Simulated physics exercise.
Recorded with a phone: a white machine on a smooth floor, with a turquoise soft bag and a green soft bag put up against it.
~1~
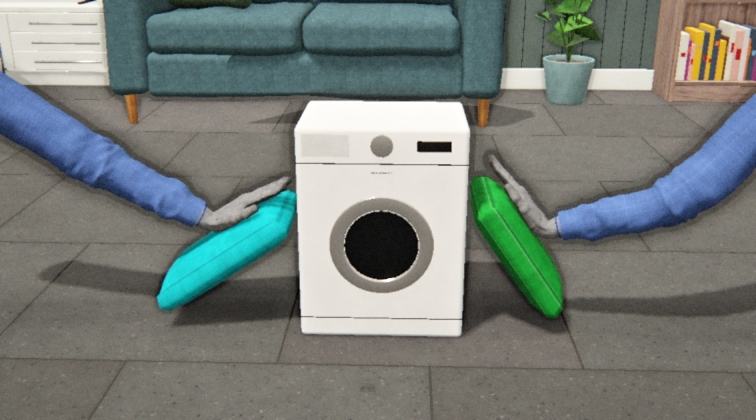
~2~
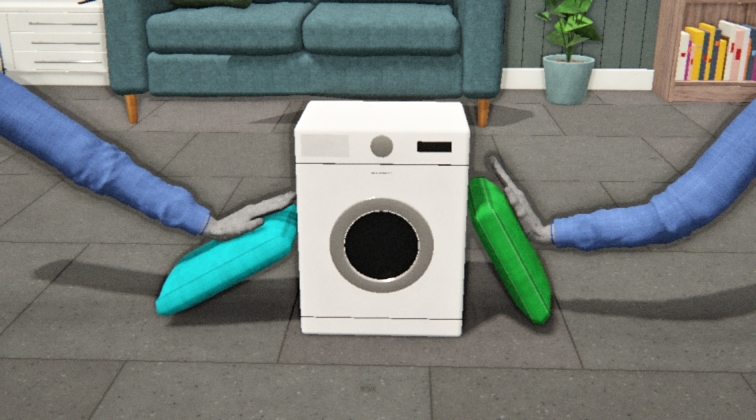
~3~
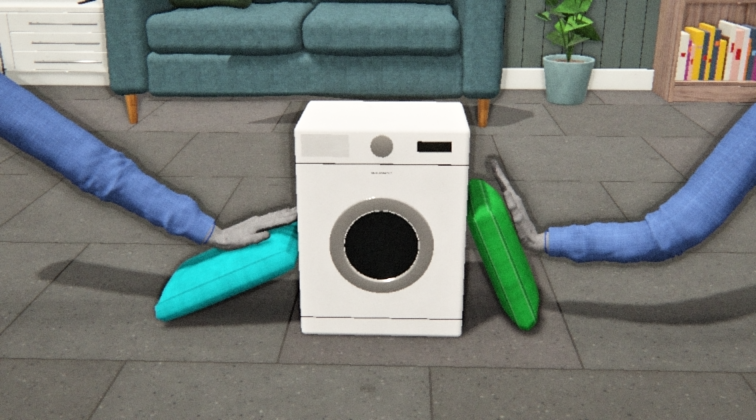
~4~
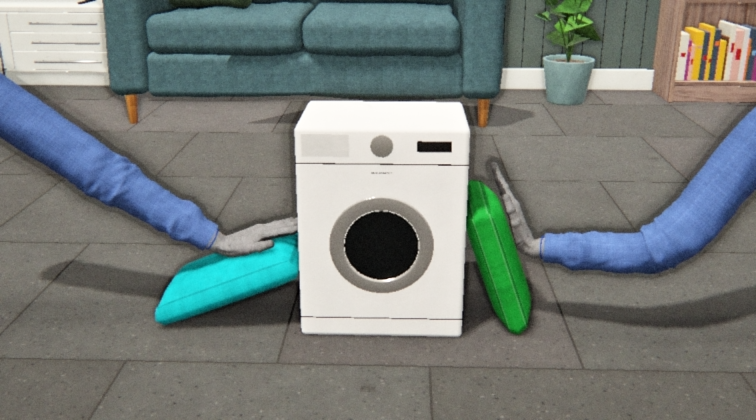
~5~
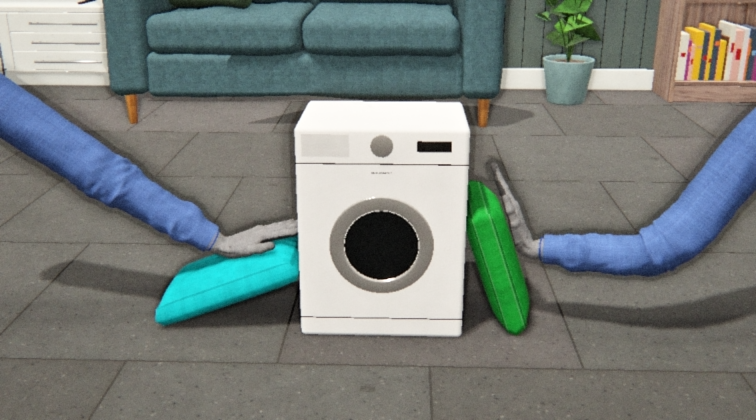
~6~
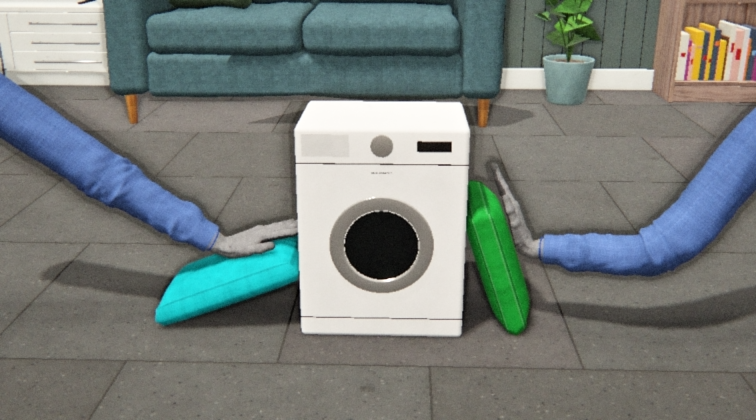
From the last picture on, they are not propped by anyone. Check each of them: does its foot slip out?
As it turns out, the turquoise soft bag slips out, the green soft bag does not slip.
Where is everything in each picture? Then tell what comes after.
In the first frame, turquoise soft bag foot (164, 305), head (282, 230); green soft bag foot (554, 313), head (485, 213).
In the second frame, turquoise soft bag foot (162, 310); green soft bag foot (541, 319).
In the third frame, turquoise soft bag foot (161, 315); green soft bag foot (527, 326).
In the fourth frame, turquoise soft bag foot (160, 318); green soft bag foot (518, 330).
In the fifth frame, turquoise soft bag foot (160, 319); green soft bag foot (516, 331).
In the sixth frame, turquoise soft bag foot (160, 319), head (294, 273), at a low slant; green soft bag foot (516, 331), head (480, 218), almost upright.
Then, 0.20 s past the final frame, turquoise soft bag flat on the floor near (232, 292); green soft bag still up near (494, 256).
Then, 0.44 s past the final frame, turquoise soft bag flat on the floor near (233, 292); green soft bag still up near (494, 256).
When it is over, turquoise soft bag flat on the floor near (233, 293); green soft bag still up near (494, 256). The turquoise soft bag slumps to the floor and the green soft bag remains propped up.
